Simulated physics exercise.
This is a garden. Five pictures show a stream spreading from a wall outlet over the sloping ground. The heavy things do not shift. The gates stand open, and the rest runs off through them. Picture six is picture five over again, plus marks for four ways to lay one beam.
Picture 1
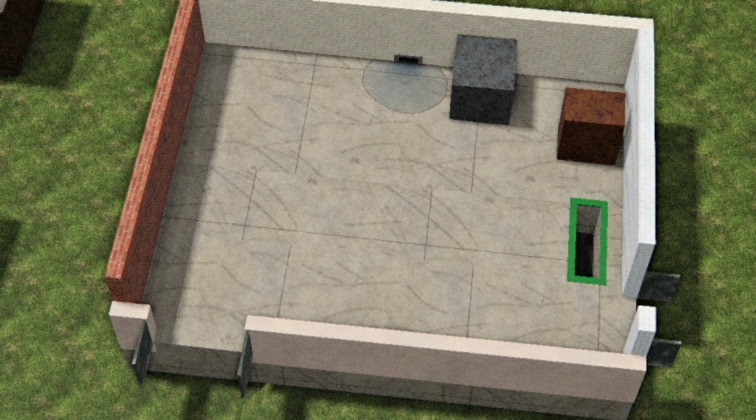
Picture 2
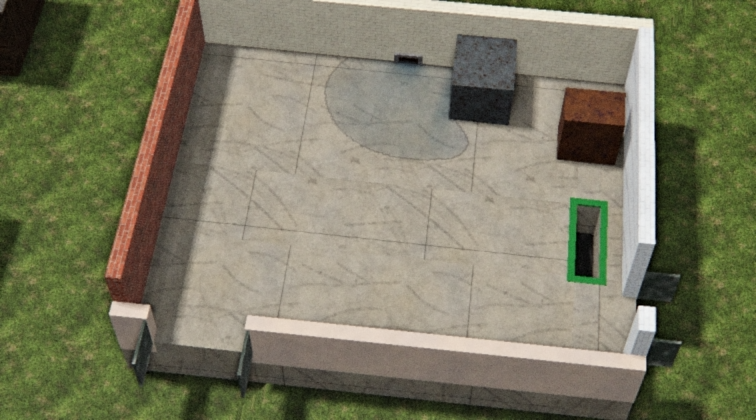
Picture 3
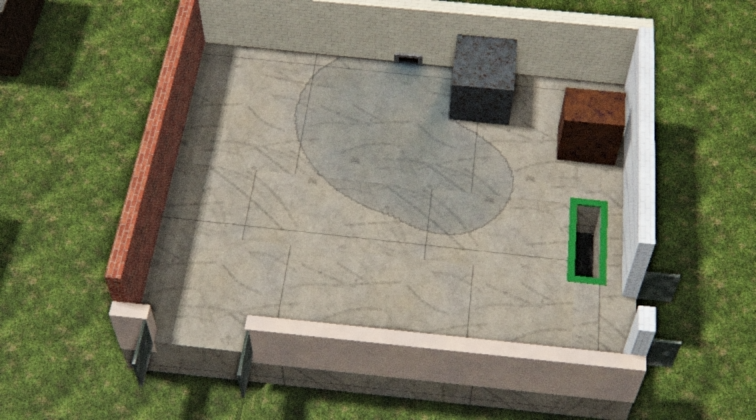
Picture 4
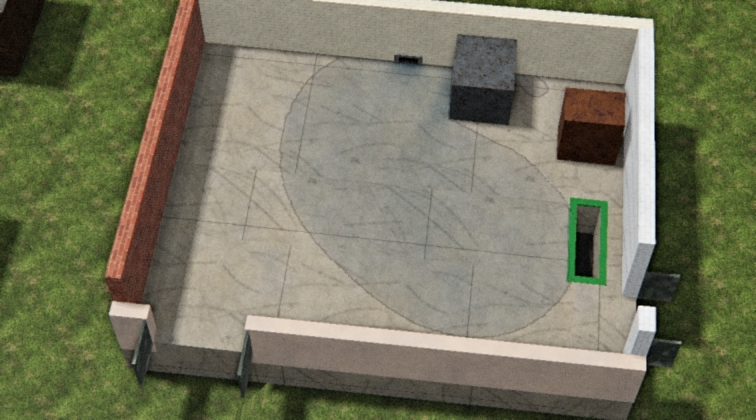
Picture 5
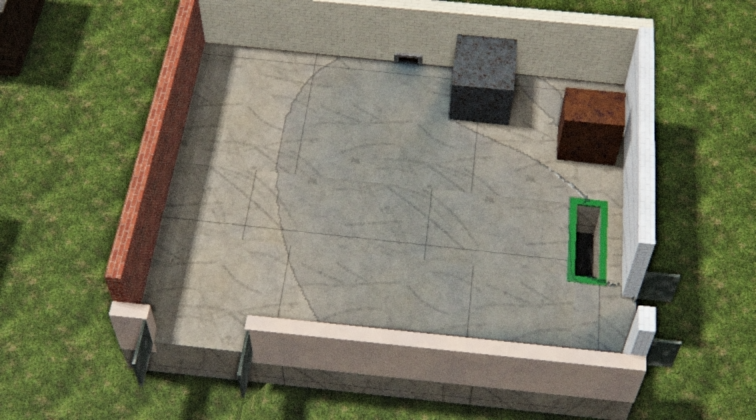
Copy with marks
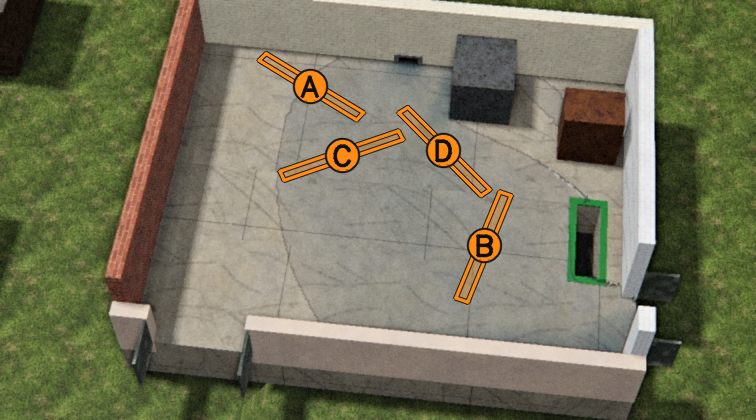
Water spreading from an outlet in the back wall across a walled garden's paved floor, reaching the green-edged gully at right.
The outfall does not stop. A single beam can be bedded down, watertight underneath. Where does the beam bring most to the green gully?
Position D.
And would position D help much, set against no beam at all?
Yes, it helps clearly.
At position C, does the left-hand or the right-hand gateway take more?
More leaves on the right.
In orange, A from (262, 56) to (360, 116); B from (461, 300) to (505, 193); C from (282, 175) to (400, 135); D from (403, 110) to (485, 192).
If A is chosen, about 22 % of the stream goes into the green gully, about 78 % out by the gates.
If B is chosen, about 21 % of the stream goes into the green gully, about 79 % out by the gates.
If C is chosen, about 25 % of the stream goes into the green gully, about 75 % out by the gates.
If D is chosen, about 42 % of the stream goes into the green gully, about 58 % out by the gates.
